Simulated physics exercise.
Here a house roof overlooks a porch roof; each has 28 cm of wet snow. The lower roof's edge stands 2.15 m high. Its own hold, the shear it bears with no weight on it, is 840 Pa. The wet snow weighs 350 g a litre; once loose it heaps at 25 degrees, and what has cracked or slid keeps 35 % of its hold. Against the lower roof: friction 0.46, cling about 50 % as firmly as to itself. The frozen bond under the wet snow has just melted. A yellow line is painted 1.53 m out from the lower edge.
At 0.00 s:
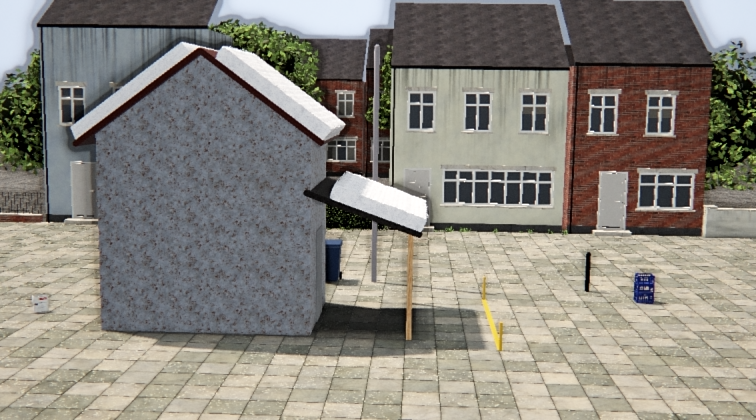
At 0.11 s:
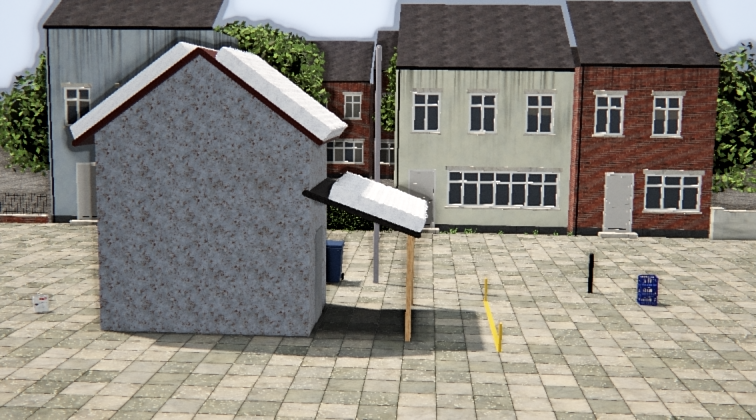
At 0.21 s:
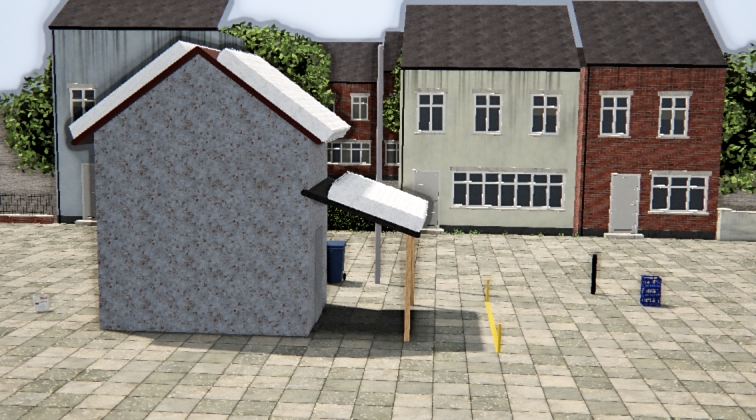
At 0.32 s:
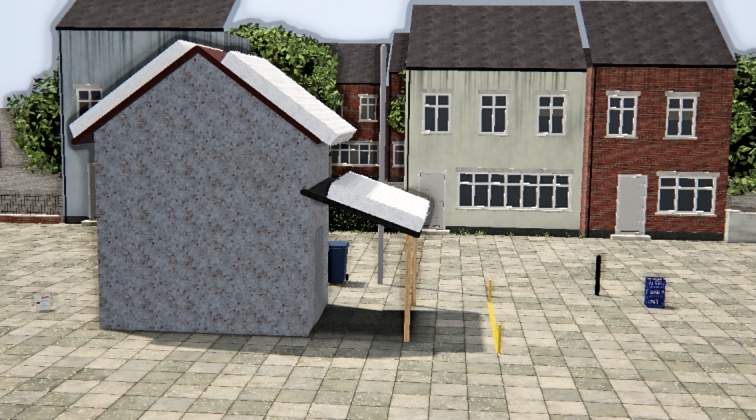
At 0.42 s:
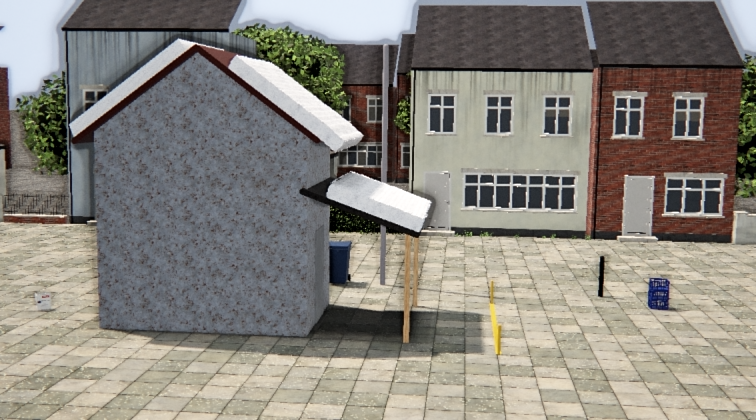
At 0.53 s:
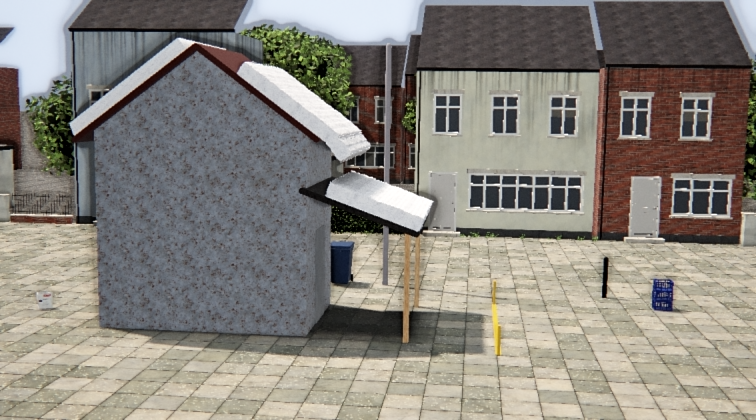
The clip opens on a grey speckled house with white snow on its roof and lower porch roof. As the view drifts and background buildings shift right, the upper snow's right side creeps down the slope, then slides farther past the eave and begins cracking, while the porch snow stays put.
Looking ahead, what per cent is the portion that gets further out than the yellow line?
Expect roughly 32 %.
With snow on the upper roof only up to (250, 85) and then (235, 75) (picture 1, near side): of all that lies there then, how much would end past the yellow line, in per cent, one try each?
In that order: 12 %, 20 %.
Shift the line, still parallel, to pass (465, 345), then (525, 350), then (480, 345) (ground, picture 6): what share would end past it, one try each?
In that order: 50 %, 22 %, 40 %.
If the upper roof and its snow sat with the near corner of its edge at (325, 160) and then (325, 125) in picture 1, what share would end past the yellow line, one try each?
In turn about 16 %, 40 %.
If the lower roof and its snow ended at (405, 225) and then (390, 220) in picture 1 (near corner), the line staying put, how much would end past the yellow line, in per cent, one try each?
In turn about 35 %, 35 %.
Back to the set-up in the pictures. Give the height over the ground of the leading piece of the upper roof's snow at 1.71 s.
Some 0.0 m.
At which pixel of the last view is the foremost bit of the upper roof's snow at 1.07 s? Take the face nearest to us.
Near (414, 207).
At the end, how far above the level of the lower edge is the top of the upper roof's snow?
Roughly 0.9 m.
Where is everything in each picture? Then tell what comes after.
The first picture shows leading edge of the wet snow at (325, 132).
The second picture shows leading edge of the wet snow at (325, 133), its middle shifted 2.4 cm, 1 % of it past the upper edge, in one piece.
The third picture shows leading edge of the wet snow at (327, 135), its middle shifted 9.7 cm, 4 % of it past the upper edge, in one piece.
The fourth picture shows leading edge of the wet snow at (331, 138), its middle shifted 22 cm, 9 % of it past the upper edge, in one piece.
The fifth picture shows leading edge of the wet snow at (338, 137), its middle shifted 40 cm, 15 % of it past the upper edge, in one piece.
The sixth picture shows leading edge of the wet snow at (345, 151), its middle shifted 63 cm, 24 % of it past the upper edge, cracking.
After 1.07 s, none is below the lower edge and 0 % is past the line.
After 1.71 s, 32 % is below the lower edge and 2 % is past the line.
After 2.36 s, 65 % is below the lower edge and 31 % is past the line.
After 3.00 s, 71 % is below the lower edge and 32 % is past the line.
After 3.50 s, at the end, 71 % is below the lower edge and 32 % is past the line.
